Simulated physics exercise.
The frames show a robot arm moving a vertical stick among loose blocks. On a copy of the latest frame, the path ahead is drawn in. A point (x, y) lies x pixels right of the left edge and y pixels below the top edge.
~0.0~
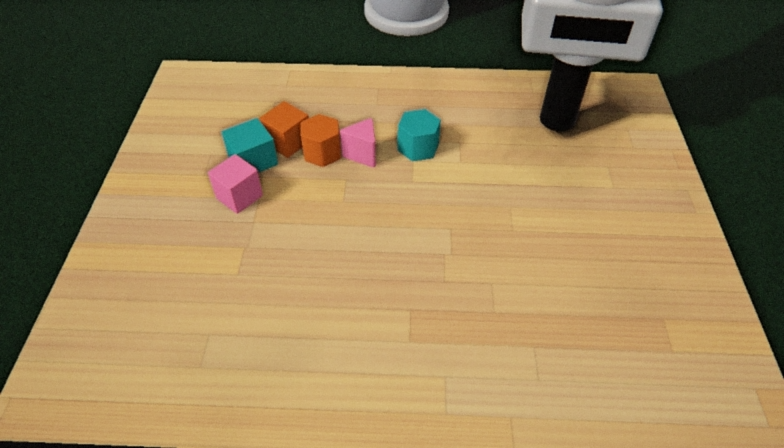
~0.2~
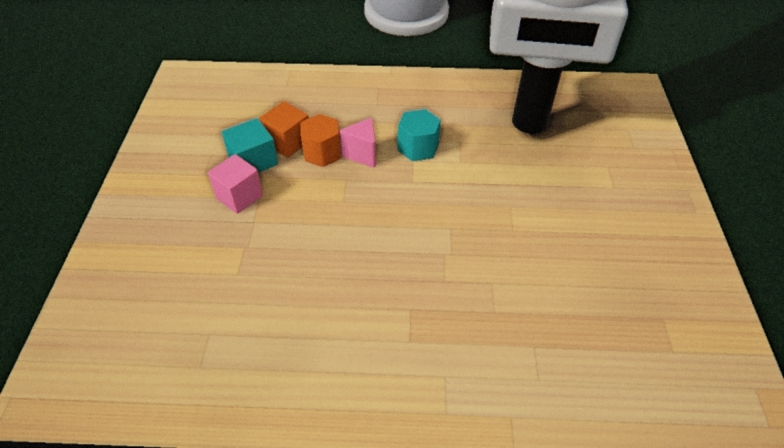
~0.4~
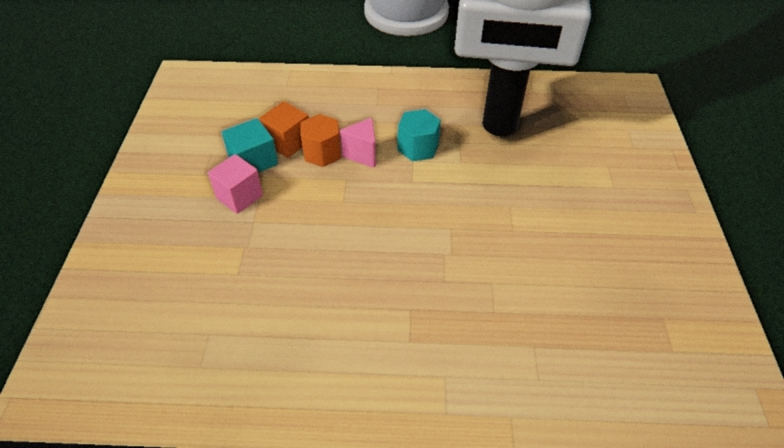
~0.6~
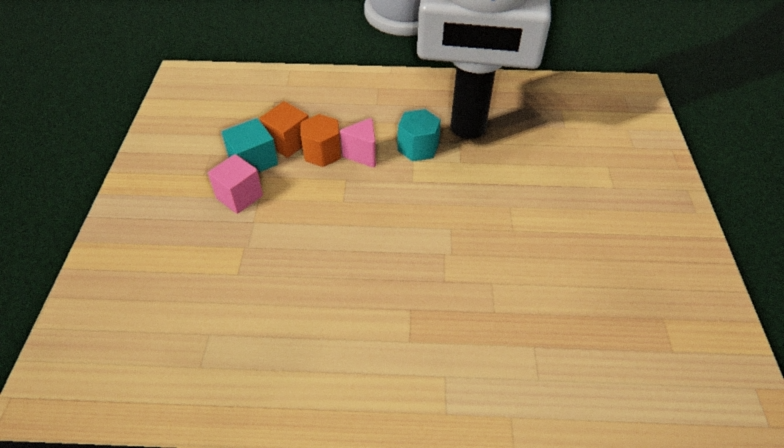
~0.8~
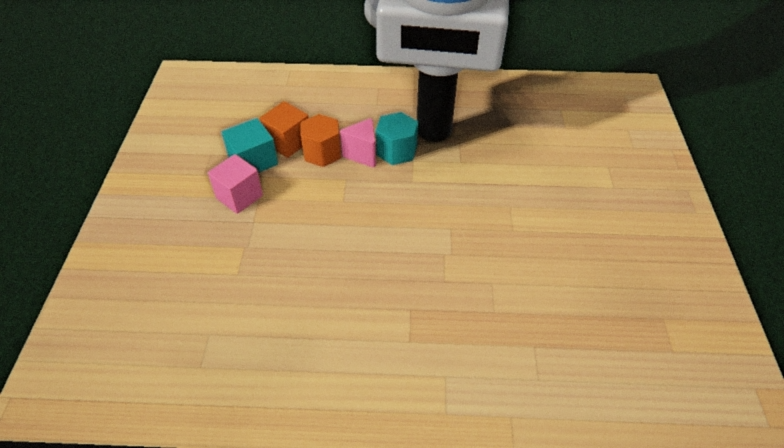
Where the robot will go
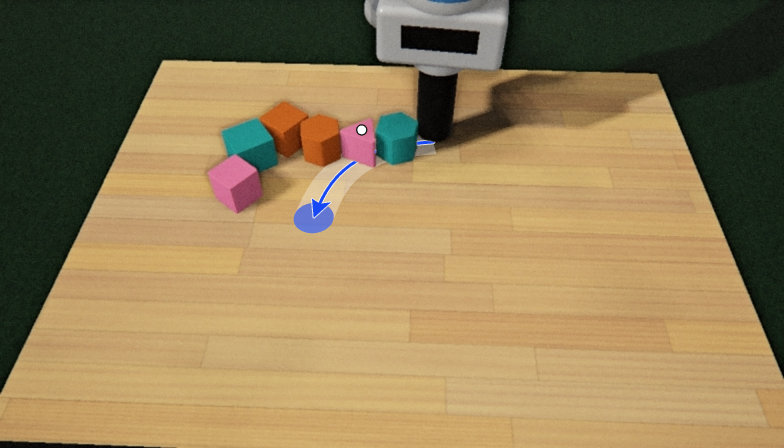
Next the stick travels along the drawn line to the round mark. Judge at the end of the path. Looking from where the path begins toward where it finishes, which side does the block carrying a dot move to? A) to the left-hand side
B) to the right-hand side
A: To the left-hand side.
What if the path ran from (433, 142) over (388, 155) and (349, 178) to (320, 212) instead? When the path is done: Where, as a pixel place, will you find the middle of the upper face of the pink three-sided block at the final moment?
Its top face will be centred at roughly (236, 194).
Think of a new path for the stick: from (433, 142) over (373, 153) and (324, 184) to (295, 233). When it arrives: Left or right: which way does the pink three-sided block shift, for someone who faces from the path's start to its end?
It shifts to the left.
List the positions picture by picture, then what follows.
In the first frame, lower end of the stick (557, 120), tops of blocks, pink square block (232, 171), orange square block (284, 116), orange six-sided block (320, 127), pink three-sided block (362, 130), turquoise six-sided block (420, 122).
In the second frame, stick (530, 123), blocks as before.
In the third frame, stick (500, 125), blocks as before.
In the fourth frame, stick (468, 128), blocks as before.
In the fifth frame, stick (434, 130), pink square block (232, 171), orange square block (284, 116), orange six-sided block (320, 127), pink three-sided block (362, 130), turquoise six-sided block (397, 125).
The drawn path runs from (433, 142) over (380, 151) and (337, 177) to (314, 218); the dot is on the pink three-sided block.
The first path, step by step. One third of the way, stick (379, 139); orange six-sided block (309, 131), turned 35° clockwise; pink three-sided block (318, 156), turned 20° anticlockwise; turquoise six-sided block (347, 142), turned 35° anticlockwise.
Two thirds of the way, stick (336, 166); orange square block (280, 114); orange six-sided block (302, 132), turned 50° clockwise; pink three-sided block (276, 190), turned 35° anticlockwise; turquoise six-sided block (304, 173), turned 50° anticlockwise.
At the end, stick (312, 206); pink square block not moved; orange square block (280, 114); orange six-sided block (302, 132), turned 50° clockwise; pink three-sided block (232, 218); turquoise six-sided block (268, 210), turned 25° anticlockwise.
